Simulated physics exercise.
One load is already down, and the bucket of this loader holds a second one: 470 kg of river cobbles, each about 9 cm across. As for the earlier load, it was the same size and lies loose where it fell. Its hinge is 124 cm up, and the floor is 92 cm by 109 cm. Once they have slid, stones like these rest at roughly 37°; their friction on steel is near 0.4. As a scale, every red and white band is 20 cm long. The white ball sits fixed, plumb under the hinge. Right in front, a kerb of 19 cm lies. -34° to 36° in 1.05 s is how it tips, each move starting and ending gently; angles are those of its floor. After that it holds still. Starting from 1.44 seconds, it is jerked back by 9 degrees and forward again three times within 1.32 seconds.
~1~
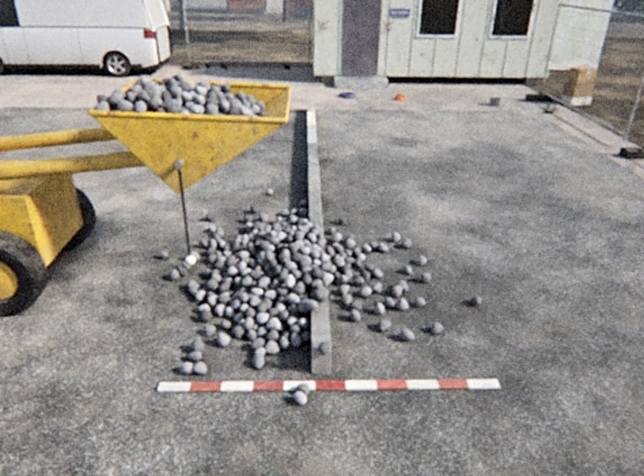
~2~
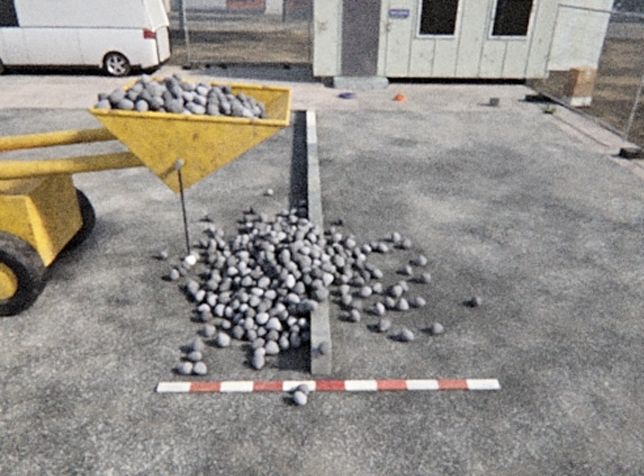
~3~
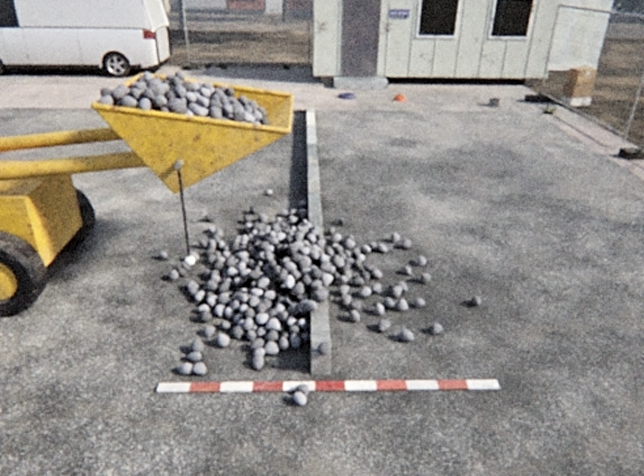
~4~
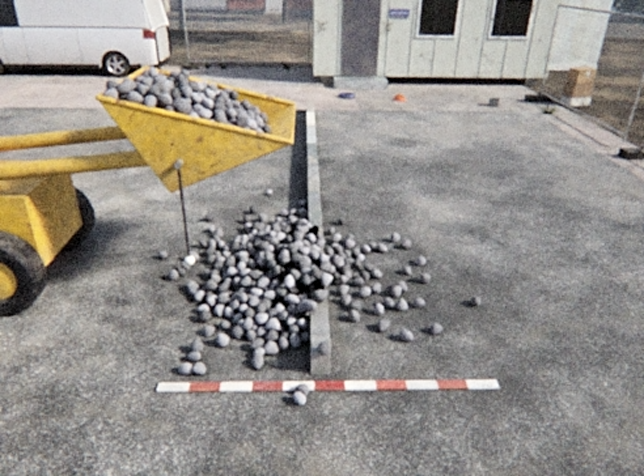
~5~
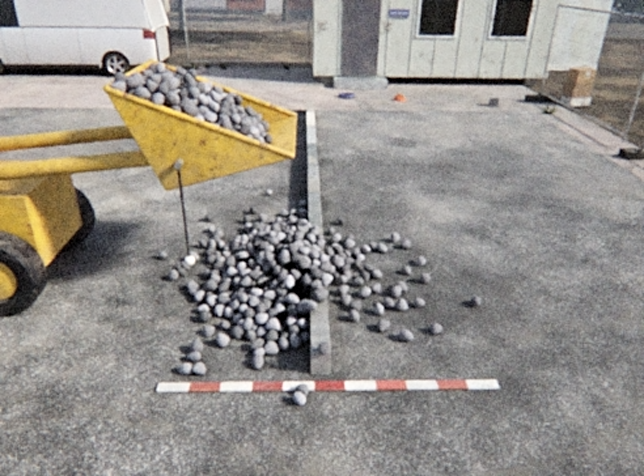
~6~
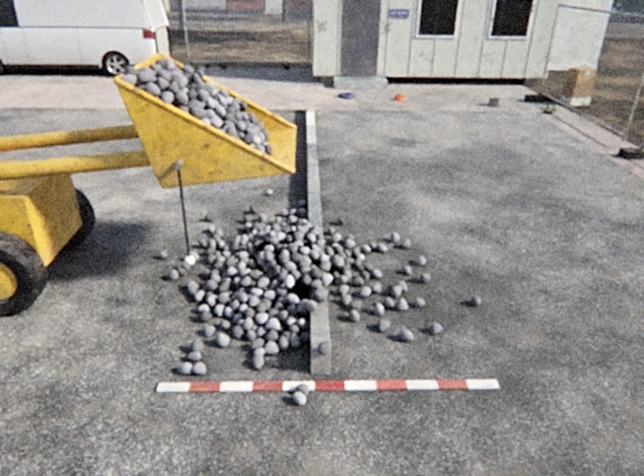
On a paved yard, a yellow loader's bucket full of grey stones tilting gradually down to the right above a scattered pile.
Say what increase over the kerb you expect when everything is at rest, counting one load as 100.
Some 70 per cent is added.
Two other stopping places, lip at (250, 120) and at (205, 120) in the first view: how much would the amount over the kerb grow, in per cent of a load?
Near 35 in a hundred first, near 5 in a hundred second.
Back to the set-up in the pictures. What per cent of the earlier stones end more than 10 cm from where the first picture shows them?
15 per cent.
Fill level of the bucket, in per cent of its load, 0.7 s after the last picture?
Held: Around 65 % of the load.
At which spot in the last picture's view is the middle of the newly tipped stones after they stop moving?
Their centre rests close to (352, 264).
Then, 0.4 s after the last picture the floor is at 25°; in per cent of one load, 100 in the bucket, 90 on this side of the kerb, 10 over the kerb; the foremost stones are at (422, 275).
Then, 0.7 s after the last picture the floor is at 36°; in per cent of one load, 64 in the bucket, 126 on this side of the kerb, 11 over the kerb; the foremost stones are at (422, 275).
Then, 2.8 s after the last picture the floor is at 36°; in per cent of one load, 0 in the bucket, 120 on this side of the kerb, 80 over the kerb; the foremost stones are at (515, 251).
Then, 5.4 s after the last picture the floor is at 36°; in per cent of one load, 0 in the bucket, 120 on this side of the kerb, 80 over the kerb; the foremost stones are at (515, 251). Net gain over the kerb, 70.
